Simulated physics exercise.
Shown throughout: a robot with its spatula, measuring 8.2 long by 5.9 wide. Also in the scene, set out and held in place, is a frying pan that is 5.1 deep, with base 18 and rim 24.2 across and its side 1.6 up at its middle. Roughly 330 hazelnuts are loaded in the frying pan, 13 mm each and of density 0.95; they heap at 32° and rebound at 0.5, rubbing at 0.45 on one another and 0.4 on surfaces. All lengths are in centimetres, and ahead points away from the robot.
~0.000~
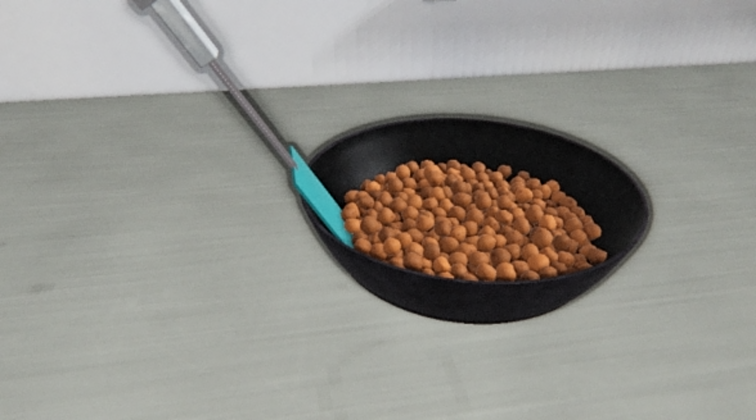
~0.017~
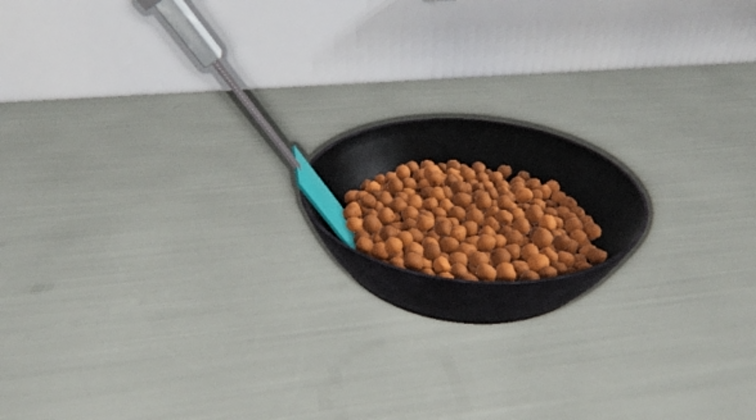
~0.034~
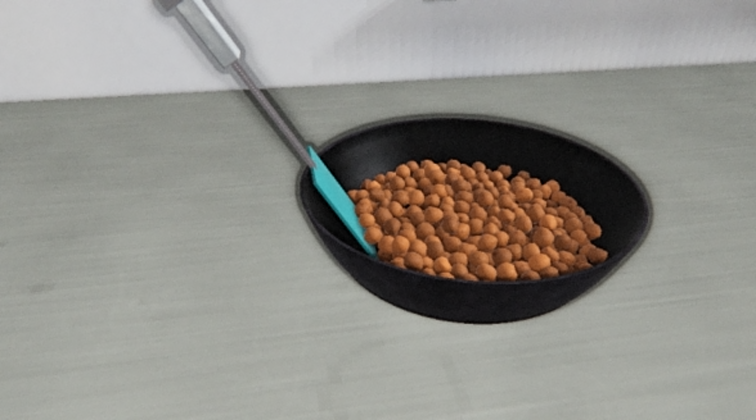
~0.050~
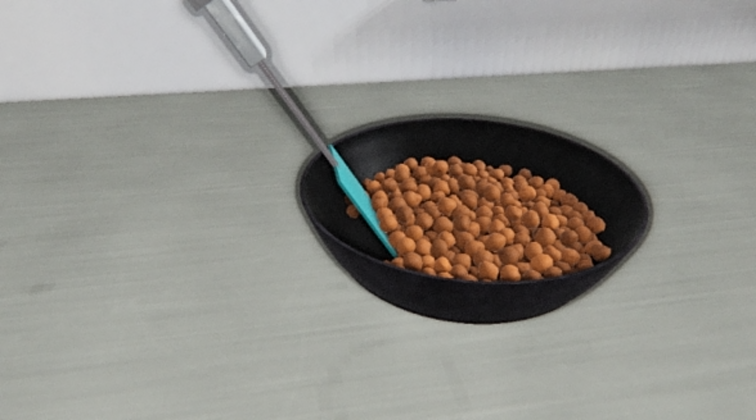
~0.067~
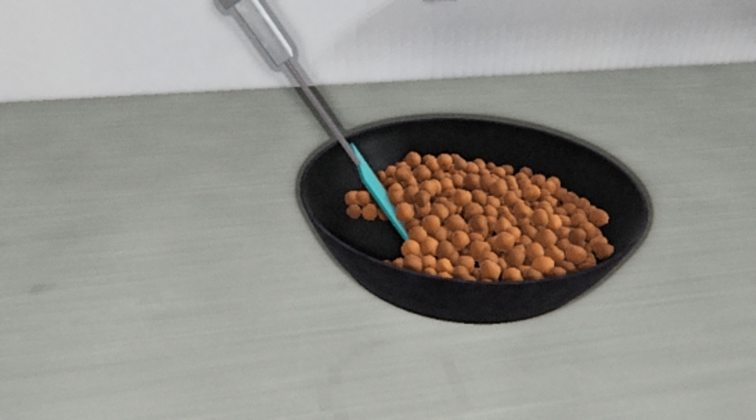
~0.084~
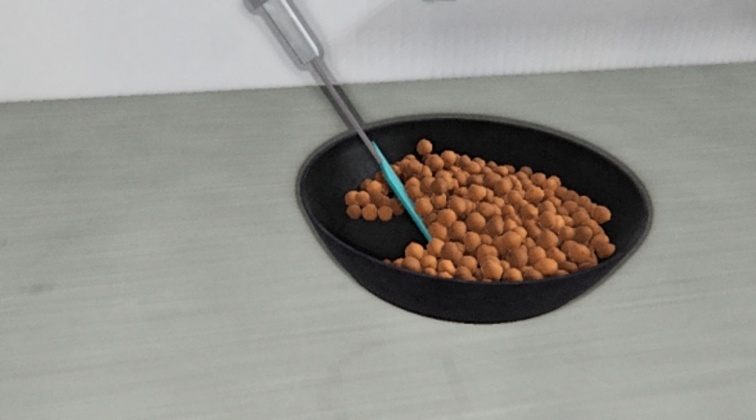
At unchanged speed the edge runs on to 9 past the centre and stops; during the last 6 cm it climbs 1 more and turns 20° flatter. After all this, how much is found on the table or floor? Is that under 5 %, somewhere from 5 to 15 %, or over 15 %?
It is from 5 to 15 %.
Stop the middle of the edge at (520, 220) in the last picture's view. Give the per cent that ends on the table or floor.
My guess is roughly 0 percent.
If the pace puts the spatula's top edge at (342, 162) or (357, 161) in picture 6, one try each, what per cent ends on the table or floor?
Around 5 per cent, then around 5 per cent.
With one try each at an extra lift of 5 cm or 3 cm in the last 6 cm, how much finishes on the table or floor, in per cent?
15 and 20 per cent.
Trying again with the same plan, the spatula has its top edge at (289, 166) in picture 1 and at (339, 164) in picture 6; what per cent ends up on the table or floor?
0 per cent.
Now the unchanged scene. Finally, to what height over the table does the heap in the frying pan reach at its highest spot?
Some 6.0 cm above the table.
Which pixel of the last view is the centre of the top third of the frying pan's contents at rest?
Somewhere around (561, 193) in the last picture.
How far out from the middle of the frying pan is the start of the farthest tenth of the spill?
It comes out at close to 30 centimetres.
By 0.12 s, sloping 59°, highest piece 7 above the table; 330 in the frying pan.
By 0.17 s, sloping 52°, highest piece 7 above the table; 330 in the frying pan.
By 0.39 s, sloping 39°, highest piece 6 above the table; 307 in the frying pan, 18 on the table or floor, 5 on the blade or in flight.
By 1.44 s, sloping 39°, highest piece 6 above the table; 307 in the frying pan, 23 on the table or floor.
Final count, 307 in the frying pan, 23 on the table or floor. That is 7 % on the table or floor.
